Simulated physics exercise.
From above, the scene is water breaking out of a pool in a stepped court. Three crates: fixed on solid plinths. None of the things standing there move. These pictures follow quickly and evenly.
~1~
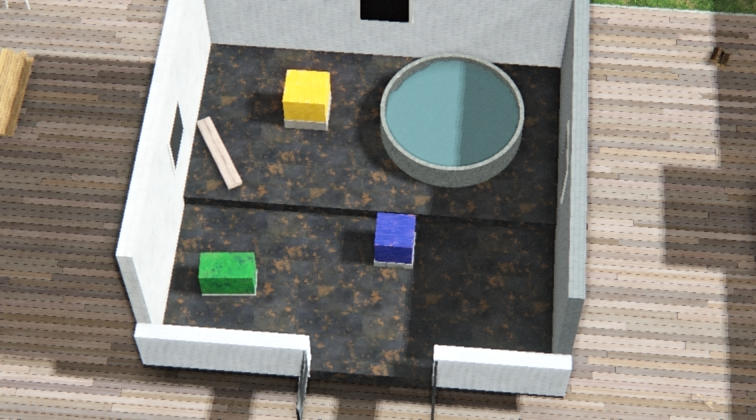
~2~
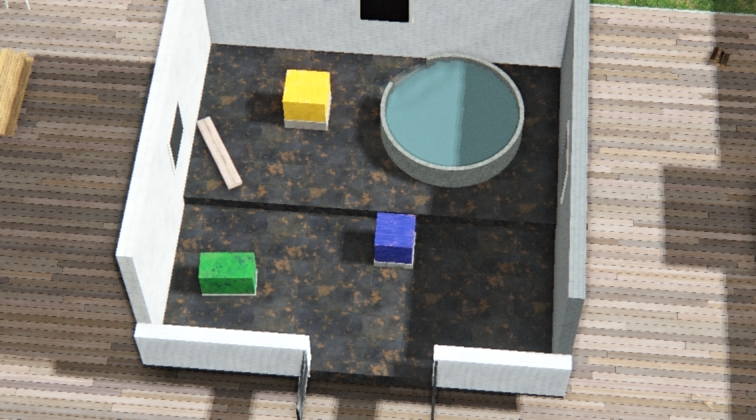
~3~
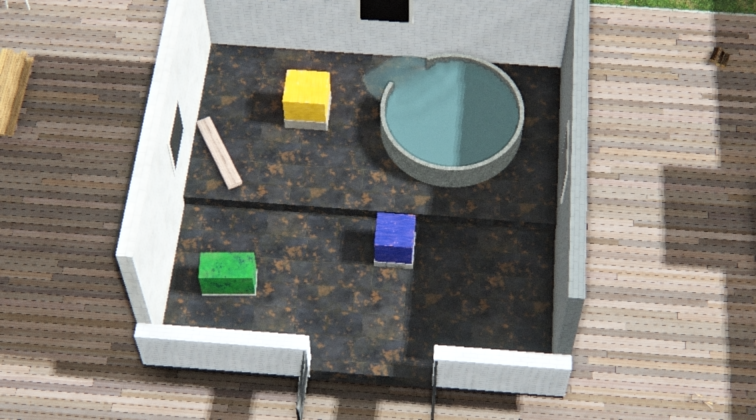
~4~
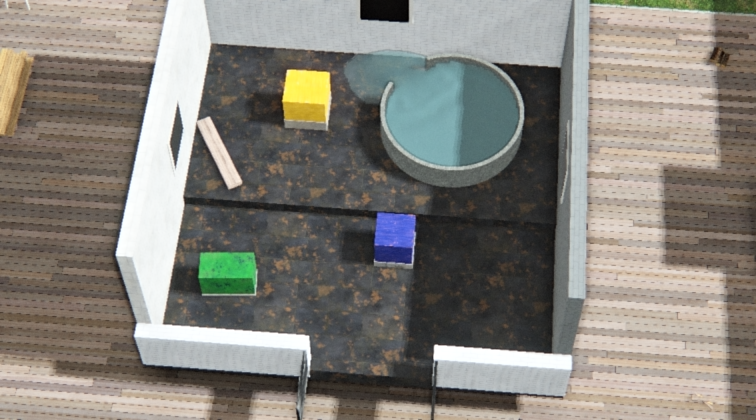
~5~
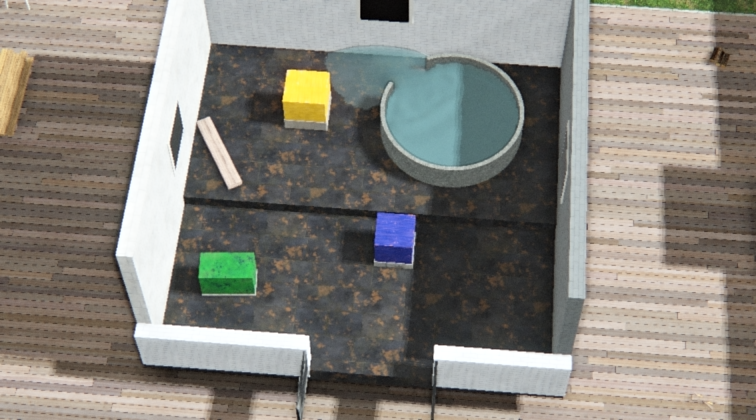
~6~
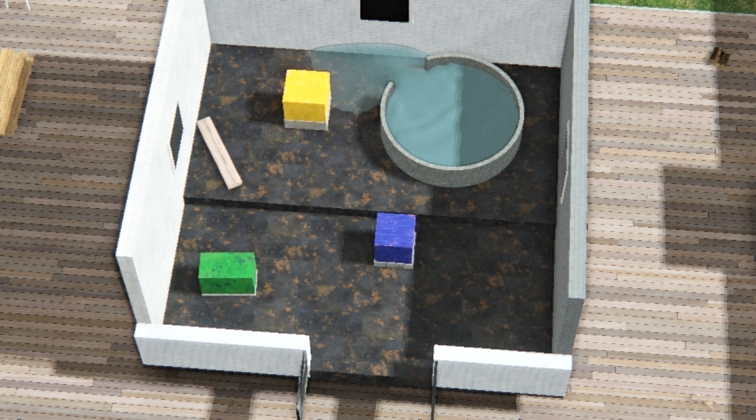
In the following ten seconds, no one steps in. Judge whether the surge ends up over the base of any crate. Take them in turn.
The green crate is not missed by the water this time; the yellow crate is missed by the water this time; the blue crate is missed by the water this time.
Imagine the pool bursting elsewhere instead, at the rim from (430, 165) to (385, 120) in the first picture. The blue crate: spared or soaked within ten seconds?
Outcome noted - blue goes wet.
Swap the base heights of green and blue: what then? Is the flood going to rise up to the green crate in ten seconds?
The green one stays out of it.
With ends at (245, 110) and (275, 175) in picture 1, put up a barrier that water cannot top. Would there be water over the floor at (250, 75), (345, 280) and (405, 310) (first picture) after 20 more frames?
One by one: Soaked, spared, spared.
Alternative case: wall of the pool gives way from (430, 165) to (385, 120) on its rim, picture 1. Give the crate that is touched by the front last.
The green-painted one comes last.
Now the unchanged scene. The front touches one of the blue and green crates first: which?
Answer: The one in green.
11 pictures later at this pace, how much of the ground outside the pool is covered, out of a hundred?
Some 20 in a hundred.
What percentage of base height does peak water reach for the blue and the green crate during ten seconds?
Roughly 60 and 200 per cent respectively.
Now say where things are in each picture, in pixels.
The first frame shows still water in the pool at (452, 113).
In the second frame, water pours out on the pool's far side and has run to a hidden place.
In the third frame, the front is at (369, 77), out from the gap on the pool's far side.
In the fourth frame, the front is at (350, 67), out from the gap on the pool's far side.
In the fifth frame, the front is at (332, 53), out from the gap on the pool's far side.
In the sixth frame, the front is at (309, 51), out from the gap on the pool's far side.
A moment on, water covers 10 % of the floor; the green crate not reached, the yellow crate water round its plinth, the blue crate not reached.
Next, water covers 20 % of the floor; the green crate not reached, the yellow crate water round its plinth, the blue crate not reached.
Then, water covers 30 % of the floor; the green crate not reached, the yellow crate water round its plinth, the blue crate not reached.
Later, water covers 70 % of the floor; the green crate water round its plinth, the yellow crate water round its plinth, the blue crate water round its plinth.
In the end, water covers 90 % of the floor; the green crate was topped, the yellow crate stayed above the water, the blue crate stayed above the water.
